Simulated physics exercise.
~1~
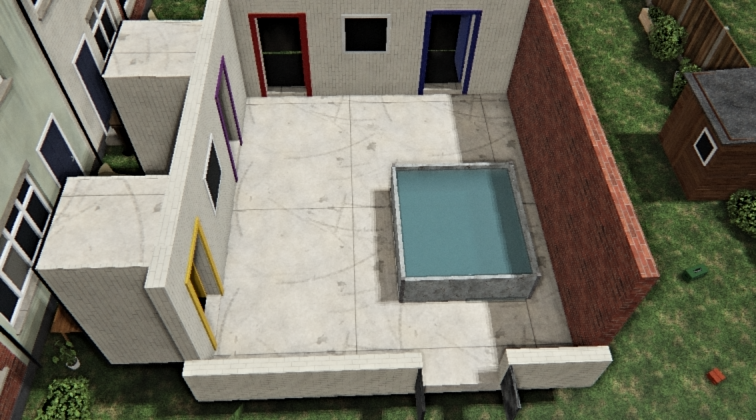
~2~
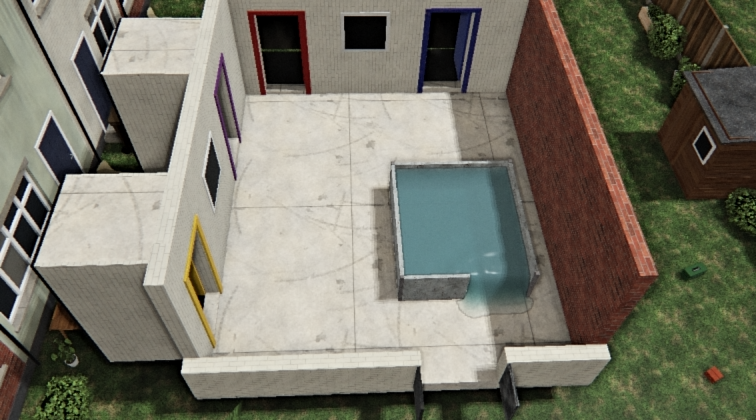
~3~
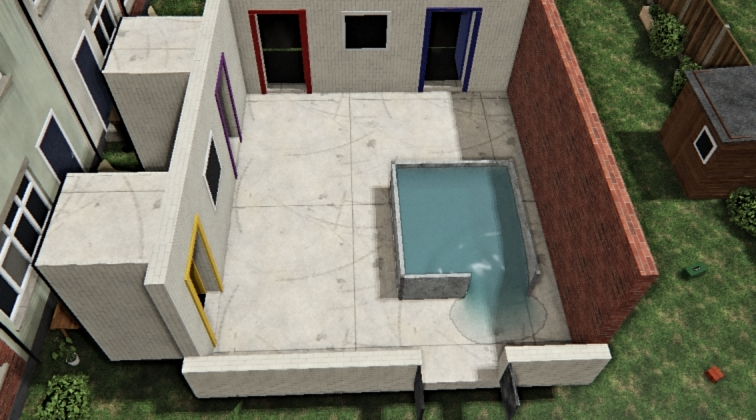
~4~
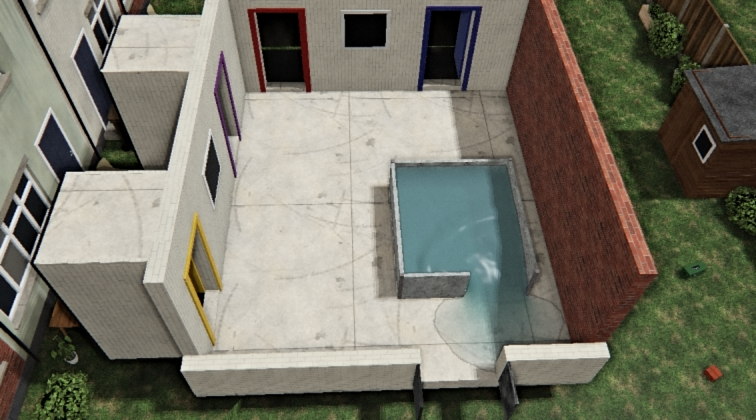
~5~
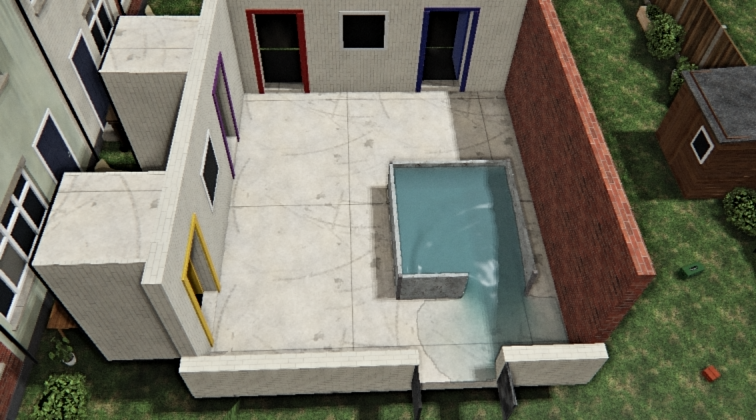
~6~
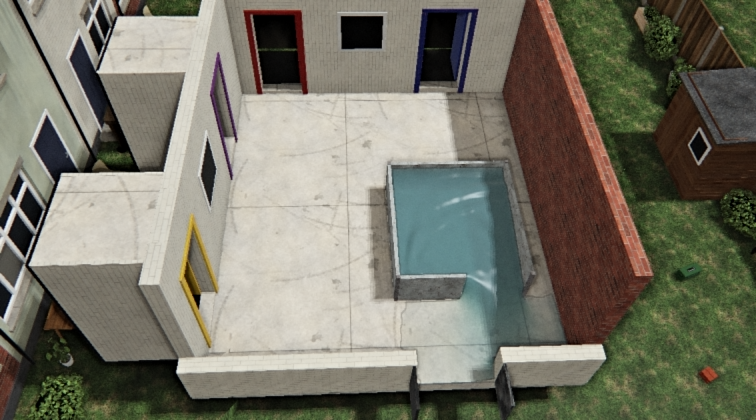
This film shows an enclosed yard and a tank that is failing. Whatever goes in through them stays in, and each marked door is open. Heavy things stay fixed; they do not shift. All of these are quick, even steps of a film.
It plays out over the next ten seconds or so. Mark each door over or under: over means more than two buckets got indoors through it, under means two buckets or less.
Purple door - under, blue door - under, red door - under, yellow door - over.
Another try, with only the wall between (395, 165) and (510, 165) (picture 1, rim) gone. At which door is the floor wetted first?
The door marked blue is first in line.
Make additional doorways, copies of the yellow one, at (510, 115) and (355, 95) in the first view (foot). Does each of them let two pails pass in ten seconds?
Going in the given order, they come out over the limit and within bounds.
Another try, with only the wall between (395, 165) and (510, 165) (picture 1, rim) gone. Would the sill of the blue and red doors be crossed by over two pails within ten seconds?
In that case the blue one breaks the limit and the red one breaks the limit.
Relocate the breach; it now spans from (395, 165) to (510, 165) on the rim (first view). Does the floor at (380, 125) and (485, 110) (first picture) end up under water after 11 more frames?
In the order asked: Inundated, then inundated.
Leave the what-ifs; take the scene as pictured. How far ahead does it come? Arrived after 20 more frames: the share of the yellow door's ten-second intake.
My guess is about 0 %.
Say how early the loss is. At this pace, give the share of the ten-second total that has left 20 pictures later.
Result, approximate: 45 per cent.
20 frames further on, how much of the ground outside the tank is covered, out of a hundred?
Estimated share: About 35 %.
A moment on, water covers 10 % of the floor; the purple door not reached, the blue door not reached, the red door not reached, the yellow door not reached.
Next, water covers 15 % of the floor; the purple door not reached, the blue door not reached, the red door not reached, the yellow door not reached.
Then, water covers 35 % of the floor; the purple door not reached, the blue door not reached, the red door not reached, the yellow door not reached.
Later, water covers 60 % of the floor; the purple door not reached, the blue door under two buckets in, the red door wet at the sill, nothing in, the yellow door over two buckets in.
In the end, water covers 90 % of the floor; the purple door wet at the sill, nothing in, the blue door under two buckets in, the red door wet at the sill, nothing in, the yellow door far over two buckets in.
